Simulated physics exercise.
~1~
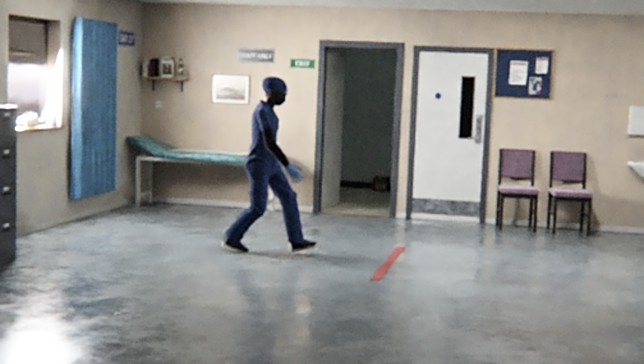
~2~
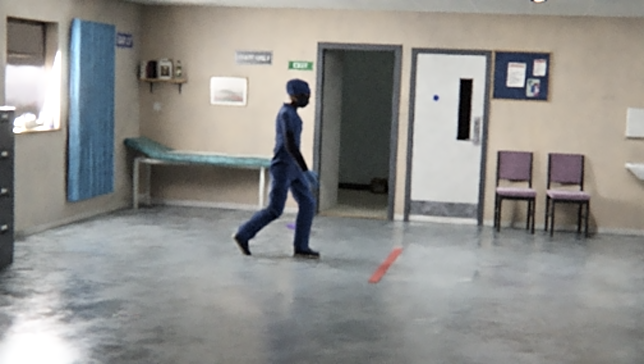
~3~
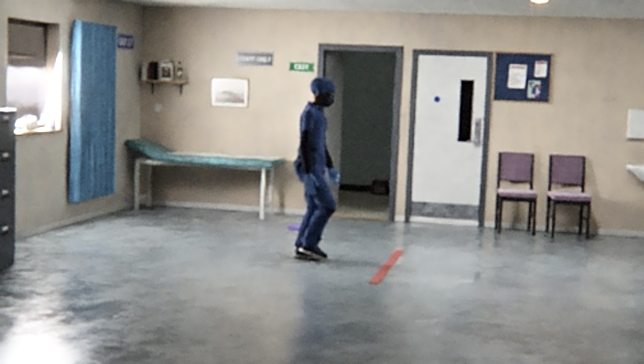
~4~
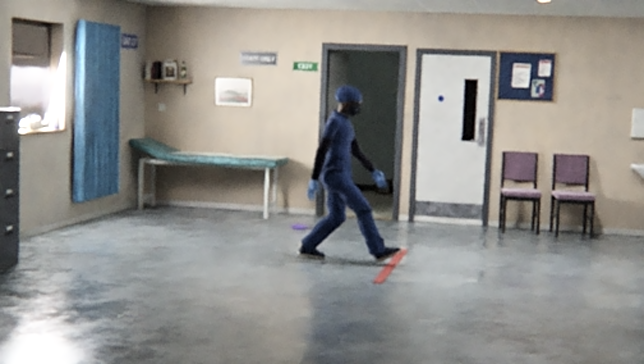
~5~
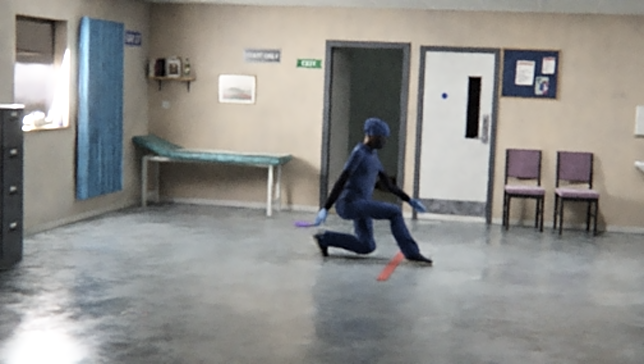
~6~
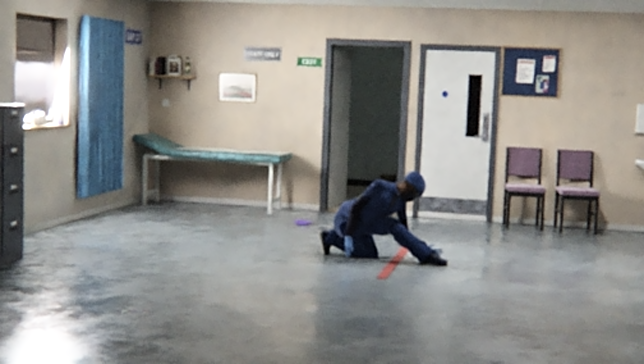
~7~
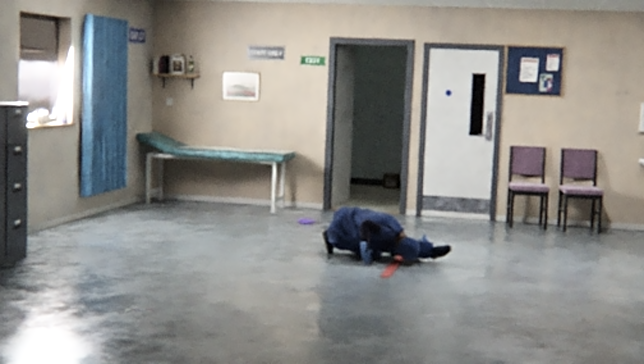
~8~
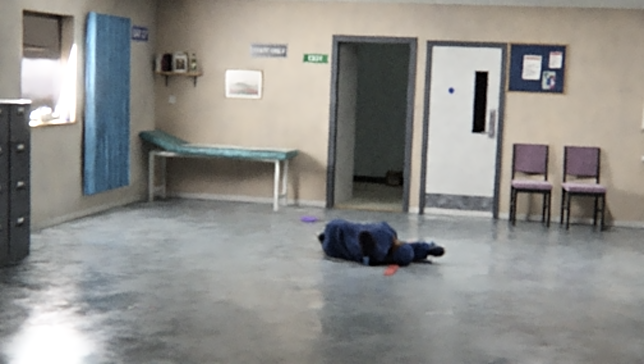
The clip opens on a visitor in dark blue clothes and a cap, walking right across a shiny grey floor, past a teal couch and an open doorway. The visitor strides steadily towards a red strip, and the leading foot reaches it. Suddenly the knees bend and the arms spread as the body sinks onto the back knee, the front leg stretched ahead. The visitor then tips forward, head dropping, and folds low to the floor. At the end the visitor lies crumpled and still, with head, chest and hips all short of the strip.
